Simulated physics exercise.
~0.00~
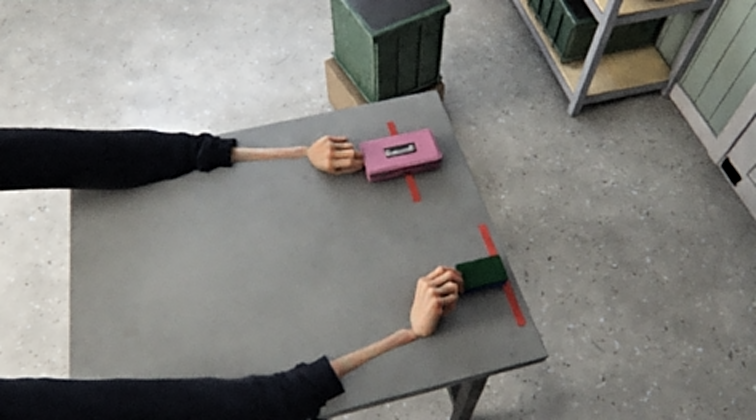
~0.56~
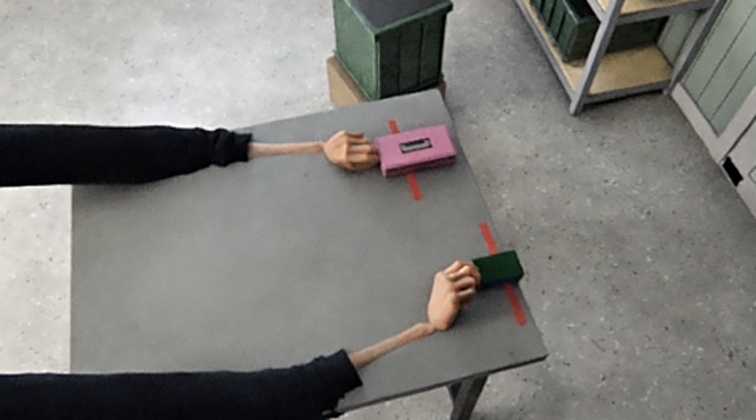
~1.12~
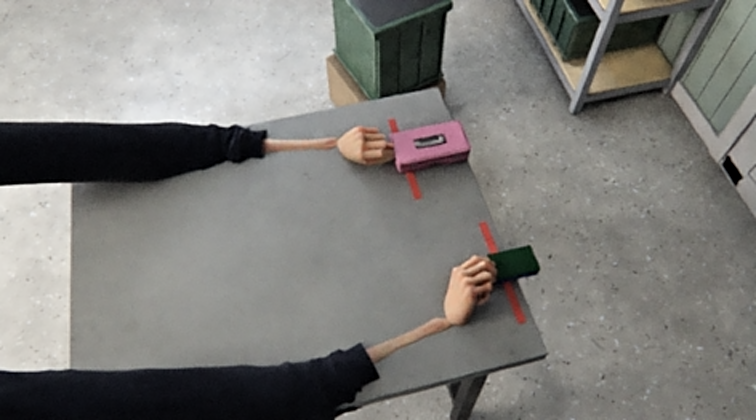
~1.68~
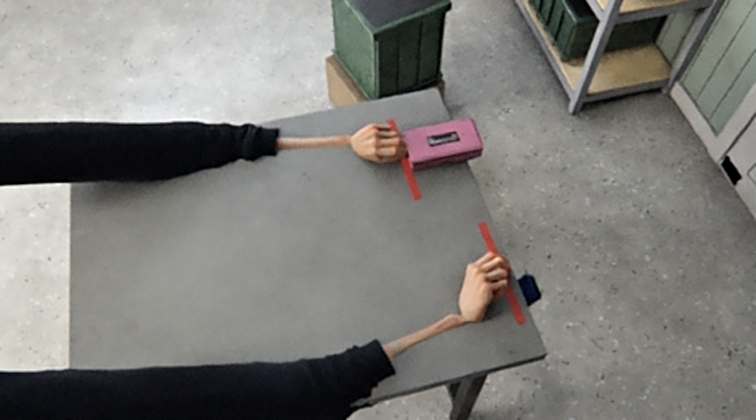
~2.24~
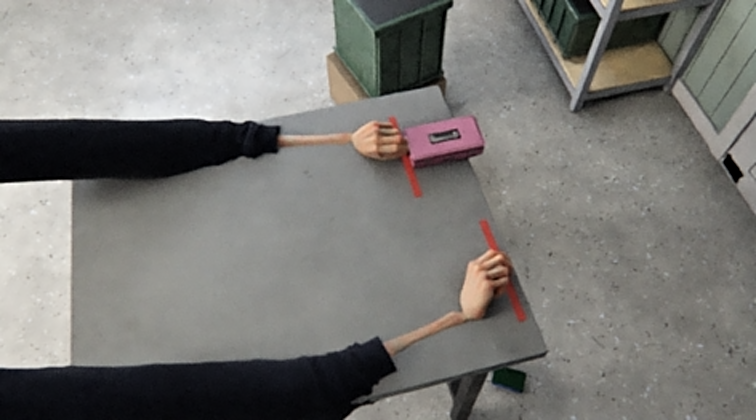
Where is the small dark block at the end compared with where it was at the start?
At the start it sits on the tabletop in front of the nearer hand, by the red tape. By the end it is off the table and down by the table leg, below the near right corner.
Two hands pushing a pink case and a small dark block rightward to red tape, the block dropping floorward, the case staying on the table.
